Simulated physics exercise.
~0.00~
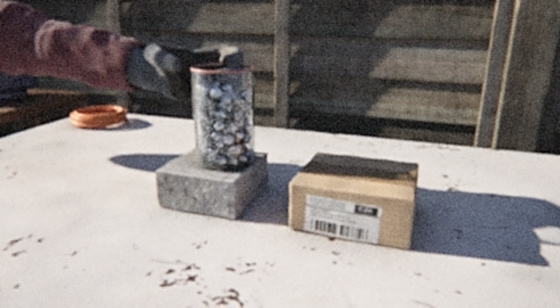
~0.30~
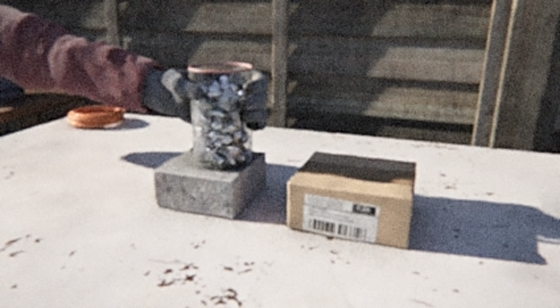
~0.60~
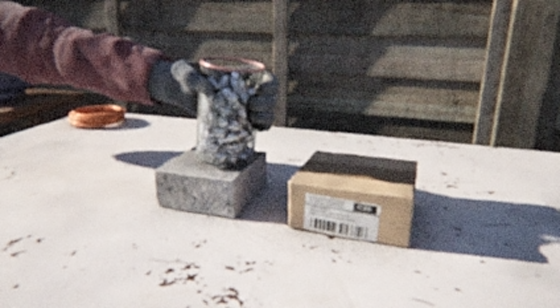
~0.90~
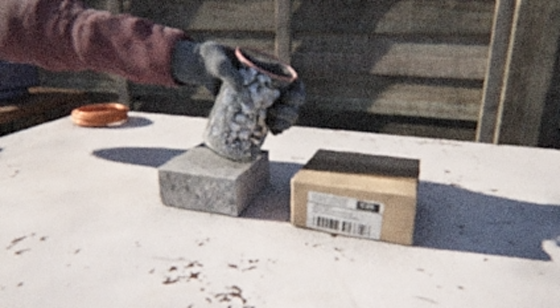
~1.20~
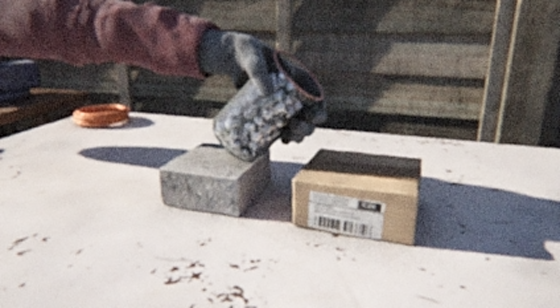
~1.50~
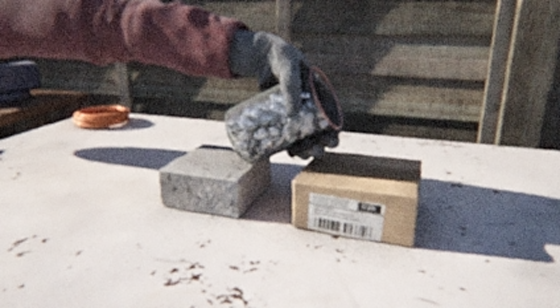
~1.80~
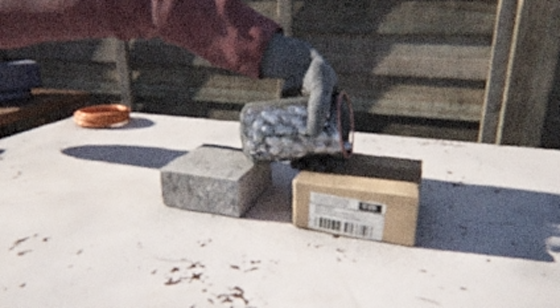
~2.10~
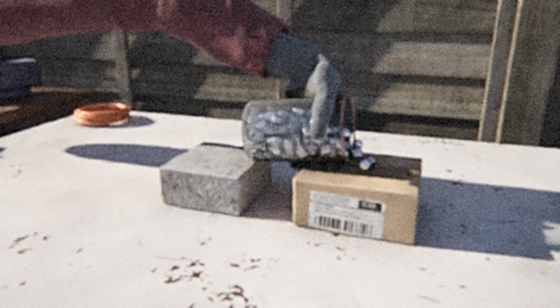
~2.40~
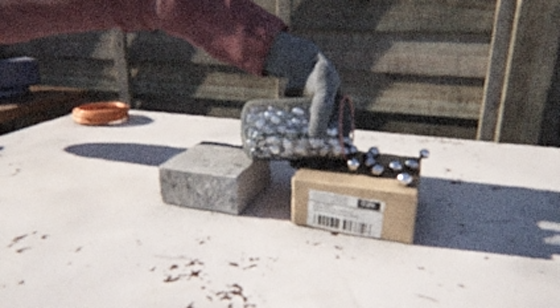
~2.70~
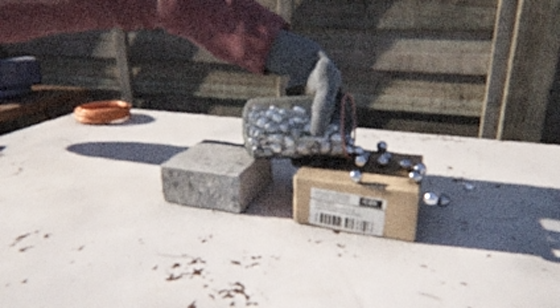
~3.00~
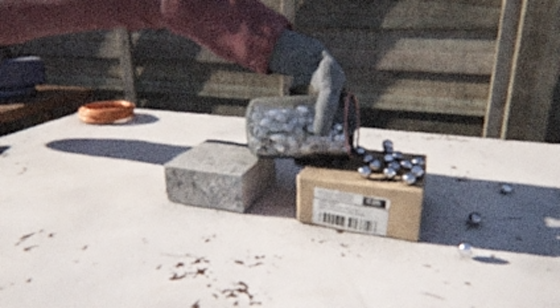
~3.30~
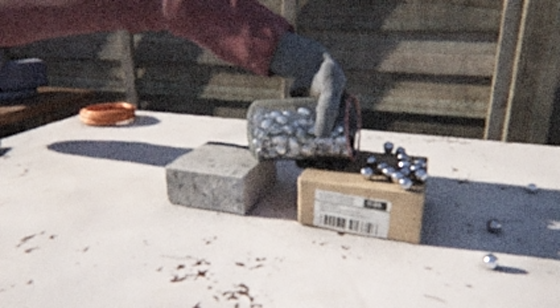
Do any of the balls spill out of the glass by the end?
Yes, some of the shiny balls spill over the rim onto the box, and a few roll onto the table. Most of them stay inside the glass, which the hand holds on its side.
On an outdoor table, a gloved hand tips a glass, spilling some balls over a box.
